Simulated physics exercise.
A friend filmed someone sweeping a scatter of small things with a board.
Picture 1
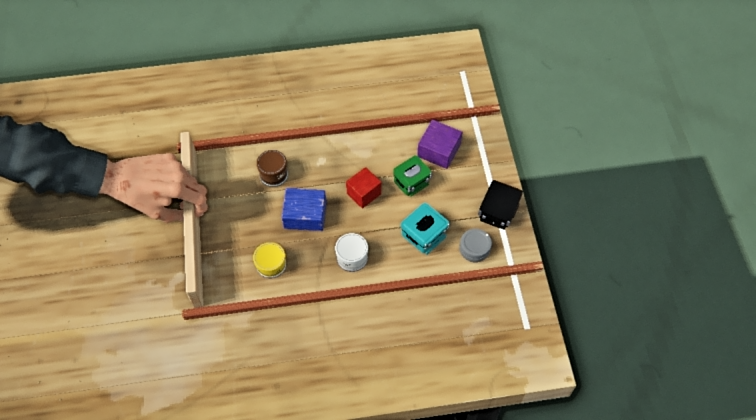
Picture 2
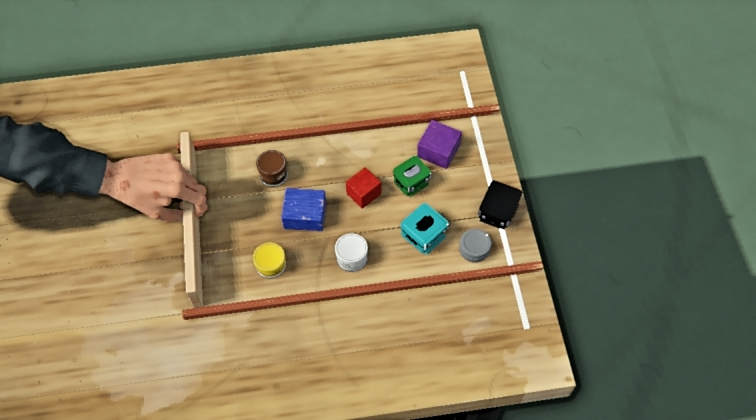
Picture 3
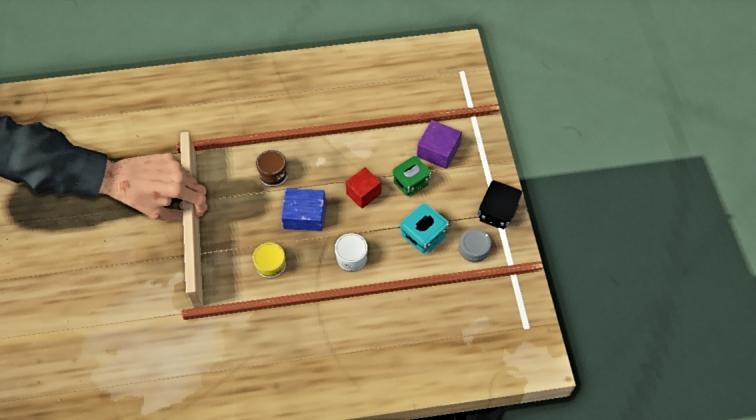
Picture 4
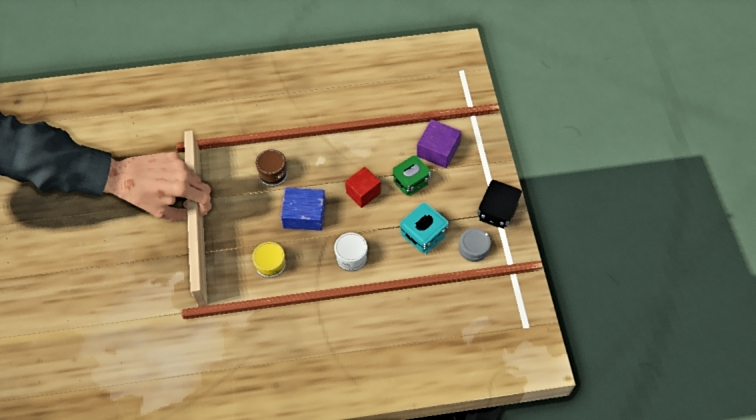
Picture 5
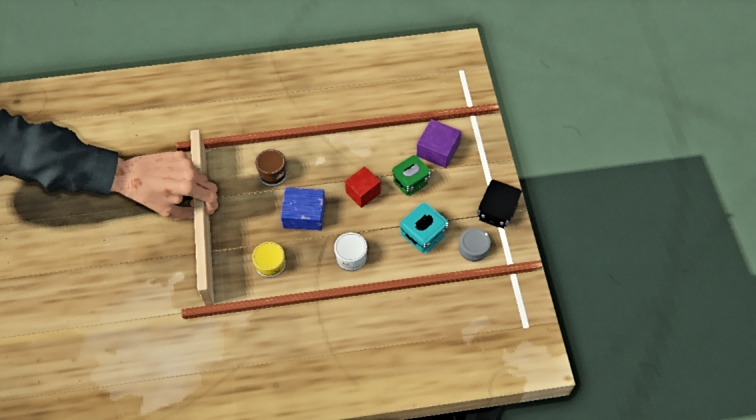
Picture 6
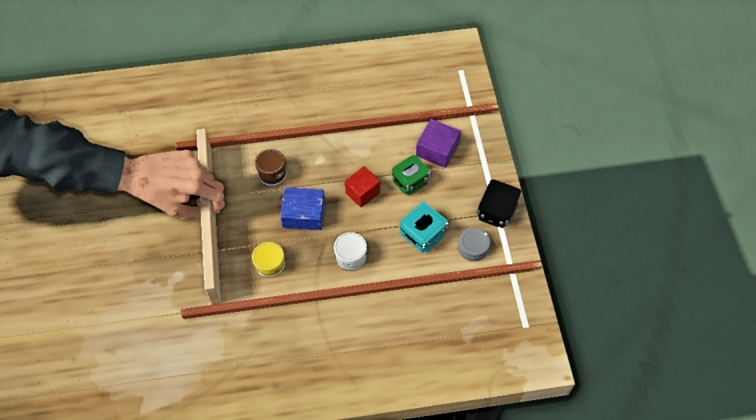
On a wooden tabletop, a hand slides an upright board slightly right between red rails, toward scattered coloured blocks, cases and lids.
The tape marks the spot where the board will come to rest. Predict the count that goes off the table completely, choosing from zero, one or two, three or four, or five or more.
The number of pieces cleared off the edge is going to be five or above.
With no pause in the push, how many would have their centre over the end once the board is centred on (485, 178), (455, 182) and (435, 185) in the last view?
The counts would come out as 6, 2 and 0.
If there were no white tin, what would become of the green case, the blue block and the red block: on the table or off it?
Green case: Over the edge. Blue block: Still there. Red block: Over the edge.
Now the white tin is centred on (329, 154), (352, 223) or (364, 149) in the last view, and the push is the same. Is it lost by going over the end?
Try one it is not knocked off; try two it is not knocked off; try three it is not knocked off.
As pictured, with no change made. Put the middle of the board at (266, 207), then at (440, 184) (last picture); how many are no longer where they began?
Counts: 2 / 10.
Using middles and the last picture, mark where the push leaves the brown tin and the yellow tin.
The brown tin stops around (497, 148); the yellow tin around (516, 221).
Early on, none off yet; black case at rest near (499, 204); grey lid at rest near (474, 245); purple block at rest near (438, 143).
A while later, none off yet; black case at rest near (502, 205); grey lid moving near (482, 243); purple block moving near (447, 142).
Finally, the number that fall off is five or more; lost, red block, green case, turquoise case, purple block, grey lid and black case.
